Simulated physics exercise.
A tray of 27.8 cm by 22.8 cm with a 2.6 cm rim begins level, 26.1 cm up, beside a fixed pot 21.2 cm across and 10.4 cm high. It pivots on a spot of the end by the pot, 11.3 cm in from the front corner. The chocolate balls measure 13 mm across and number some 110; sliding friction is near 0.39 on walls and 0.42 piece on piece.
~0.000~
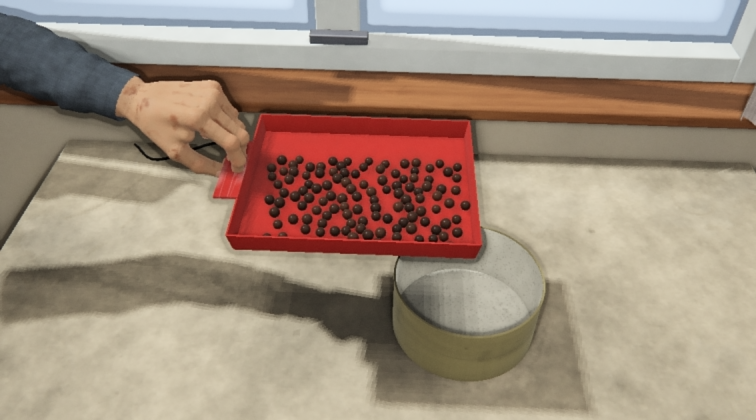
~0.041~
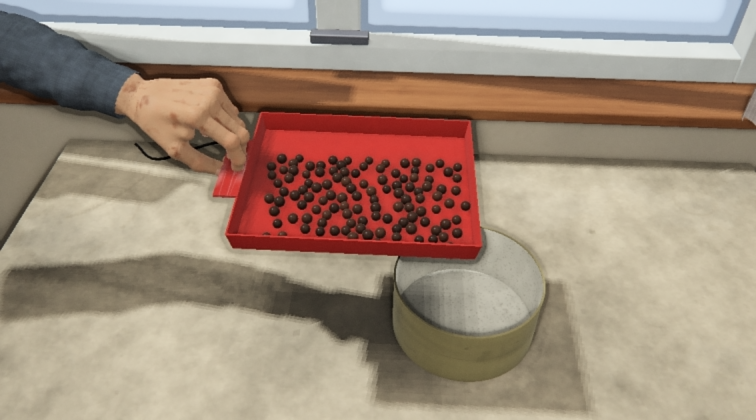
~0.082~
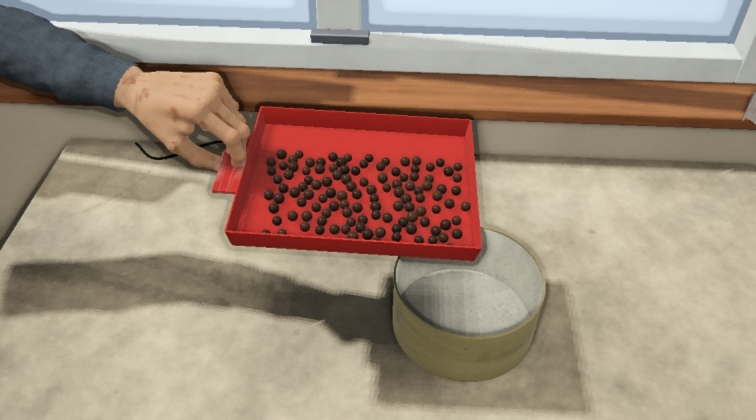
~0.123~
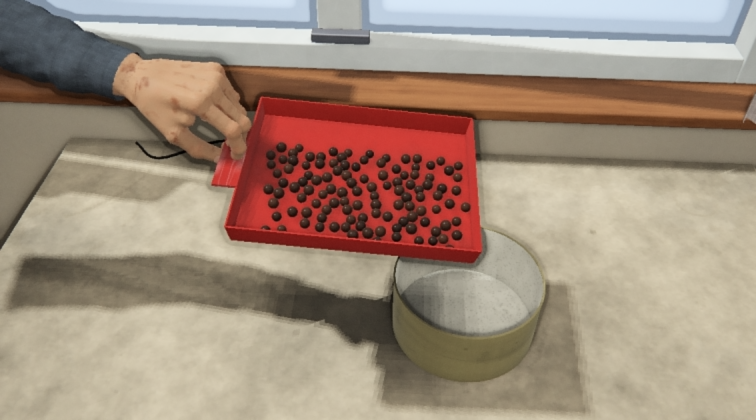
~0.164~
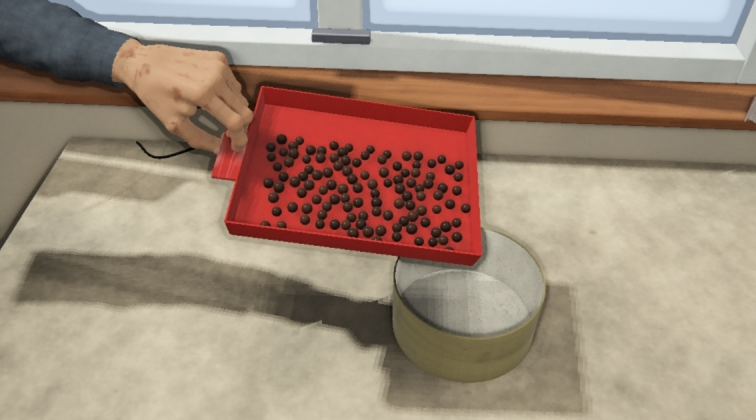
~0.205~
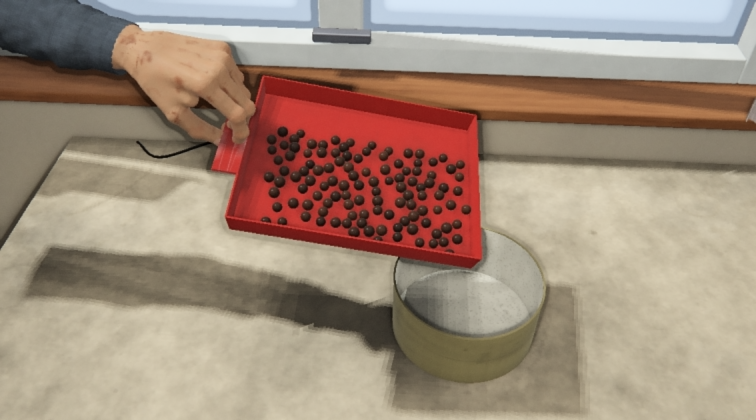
The footage shows a hand at the left gripping a red tray of small dark balls above a countertop, slowly raising that side so the tray tilts slightly down to the right beside a round pot, while the balls barely shift.
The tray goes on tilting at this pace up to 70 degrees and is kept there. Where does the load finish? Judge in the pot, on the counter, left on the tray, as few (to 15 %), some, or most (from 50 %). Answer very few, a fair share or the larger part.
In the pot: Very few; on the counter: Very few; left on the tray: The larger part.
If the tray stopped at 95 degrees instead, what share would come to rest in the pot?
In that case some 40 per cent.
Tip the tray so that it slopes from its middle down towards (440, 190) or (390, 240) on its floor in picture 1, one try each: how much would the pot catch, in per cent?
Some 5 and 0 per cent.
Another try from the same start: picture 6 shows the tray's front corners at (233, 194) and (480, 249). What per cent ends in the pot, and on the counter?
Pot 5, counter 5.
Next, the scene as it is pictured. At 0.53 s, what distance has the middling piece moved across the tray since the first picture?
About 5 cm.
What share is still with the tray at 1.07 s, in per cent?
Some 100 per cent of the load.
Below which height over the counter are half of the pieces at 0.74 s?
Some 30 cm.
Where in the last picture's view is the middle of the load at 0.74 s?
At about (423, 211).
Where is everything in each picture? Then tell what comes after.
The first picture shows tray tilt 0 degrees, front corners at (230, 233) and (477, 242); middle of the pieces at (357, 197); pot at (469, 276).
The second picture shows tray tilt 1 degrees, front corners at (230, 232) and (477, 243); middle of the pieces at (357, 196).
The third picture shows tray tilt 2 degrees, front corners at (230, 229) and (477, 245); middle of the pieces at (357, 194).
The fourth picture shows tray tilt 6 degrees, front corners at (229, 224) and (477, 248), lowest corner right front; middle of the pieces at (357, 191).
The fifth picture shows tray tilt 9 degrees, front corners at (230, 219) and (478, 252), lowest corner right front; middle of the pieces at (358, 188).
The sixth picture shows tray tilt 13 degrees, front corners at (230, 214) and (478, 255), lowest corner right front; middle of the pieces at (359, 185); pot at (469, 277). The tray's pace is about 85 degrees a second.
After 0.53 s, tilt 41 degrees; the tray holds 100 %, the pot 0 %.
After 0.74 s, tilt 59 degrees; the tray holds 100 %, the pot 0 %.
After 1.07 s, tilt 70 degrees; the tray holds 100 %, the pot 0 %.
At rest (1.5 s), pot 0 %, counter 0 %, tray 100 %.
